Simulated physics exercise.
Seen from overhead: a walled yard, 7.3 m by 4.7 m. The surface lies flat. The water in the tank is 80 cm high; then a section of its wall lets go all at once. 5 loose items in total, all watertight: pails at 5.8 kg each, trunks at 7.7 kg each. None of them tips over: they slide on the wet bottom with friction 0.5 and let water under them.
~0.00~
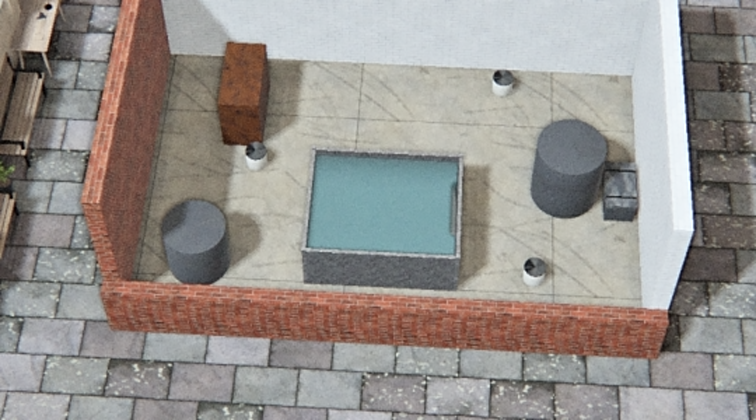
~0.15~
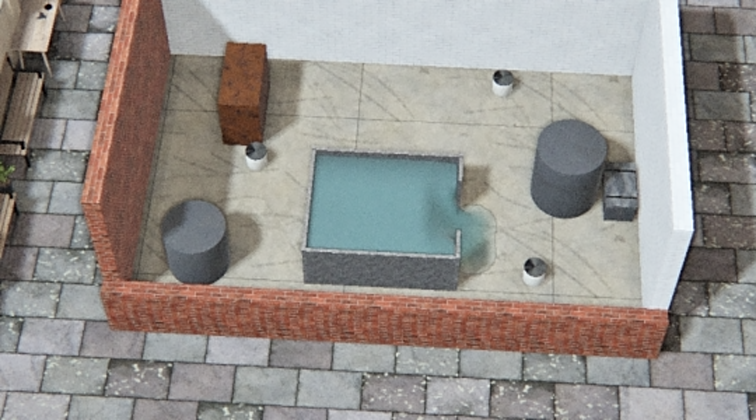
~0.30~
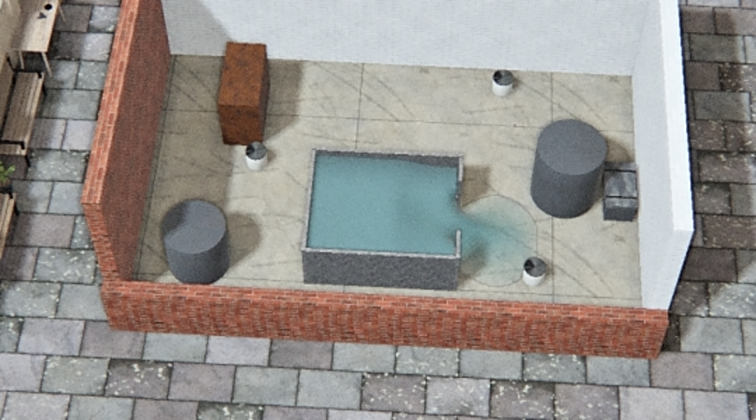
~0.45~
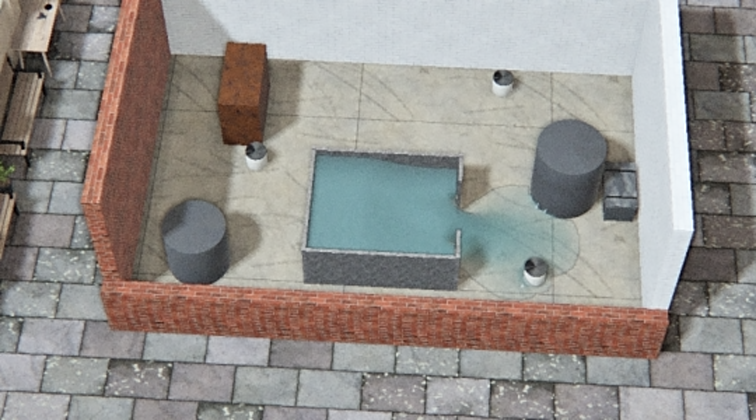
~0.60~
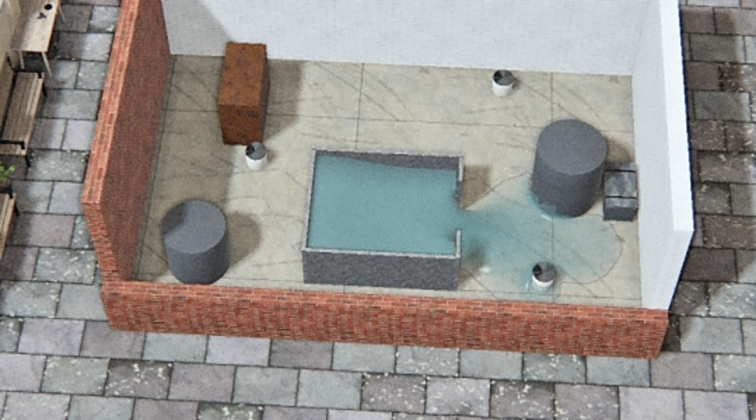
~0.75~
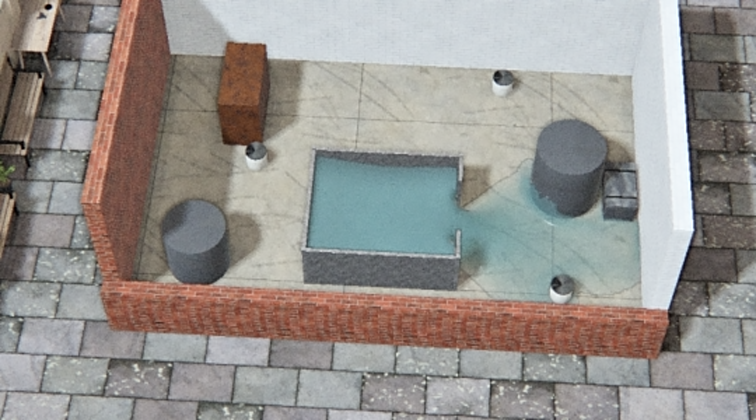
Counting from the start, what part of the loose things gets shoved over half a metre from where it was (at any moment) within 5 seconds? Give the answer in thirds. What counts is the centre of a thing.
Two thirds or more.
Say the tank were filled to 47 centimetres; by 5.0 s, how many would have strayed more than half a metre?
In that case the number is 2.
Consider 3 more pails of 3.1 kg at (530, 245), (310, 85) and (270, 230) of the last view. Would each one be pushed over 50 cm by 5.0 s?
Above, below, below.
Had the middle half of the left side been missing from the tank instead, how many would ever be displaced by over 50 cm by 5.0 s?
Then it comes to 1.
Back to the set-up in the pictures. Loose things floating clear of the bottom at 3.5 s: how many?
Count: 3.
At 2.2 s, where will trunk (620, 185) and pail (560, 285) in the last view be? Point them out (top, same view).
About (603, 142) for the first and (595, 263) for the second.
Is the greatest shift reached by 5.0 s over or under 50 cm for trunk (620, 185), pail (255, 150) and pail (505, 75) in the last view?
First exceeding it, second falling below it, third exceeding it.
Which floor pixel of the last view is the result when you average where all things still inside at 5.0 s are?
I'd say about (428, 156) in the last view.
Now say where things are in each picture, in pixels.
A pail at (535, 267), on the bottom; a trunk at (621, 184) rests on the ground; 3.5 m2 under water; 0 of 5 have shifted, in the first picture.
A pail at (535, 267) rests on the ground; a trunk at (621, 184) rests on the ground; water covers 4.1 m2; 0 of 5 have shifted, in the second picture.
A pail at (535, 267), on the bottom; a trunk at (621, 184) rests on the ground; 5.0 m2 under water; 0 of 5 have shifted, in the third picture.
A pail at (536, 267), on the bottom; a trunk at (621, 184) rests on the ground; water covers 5.9 m2; 0 of 5 have shifted, in the fourth picture.
A pail at (544, 272) rests on the ground, 15 cm from its start; a trunk at (621, 184), on the bottom; 6.8 m2 under water; 1 of 5 have shifted, in the fifth picture.
A pail at (562, 285), on the bottom, 47 cm from its start; a trunk at (621, 184), on the bottom; 7.9 m2 under water; 1 of 5 have shifted, in the sixth picture.
After 1.1 s 1 of 5 are over 50 cm from their spots; 0 afloat.
After 2.2 s 2 of 5 are over 50 cm from their spots; 2 afloat.
After 3.5 s 4 of 5 are over 50 cm from their spots; 3 afloat.
After 5.0 s 4 of 5 are over 50 cm from their spots, and 4 have been at some point; 3 afloat.
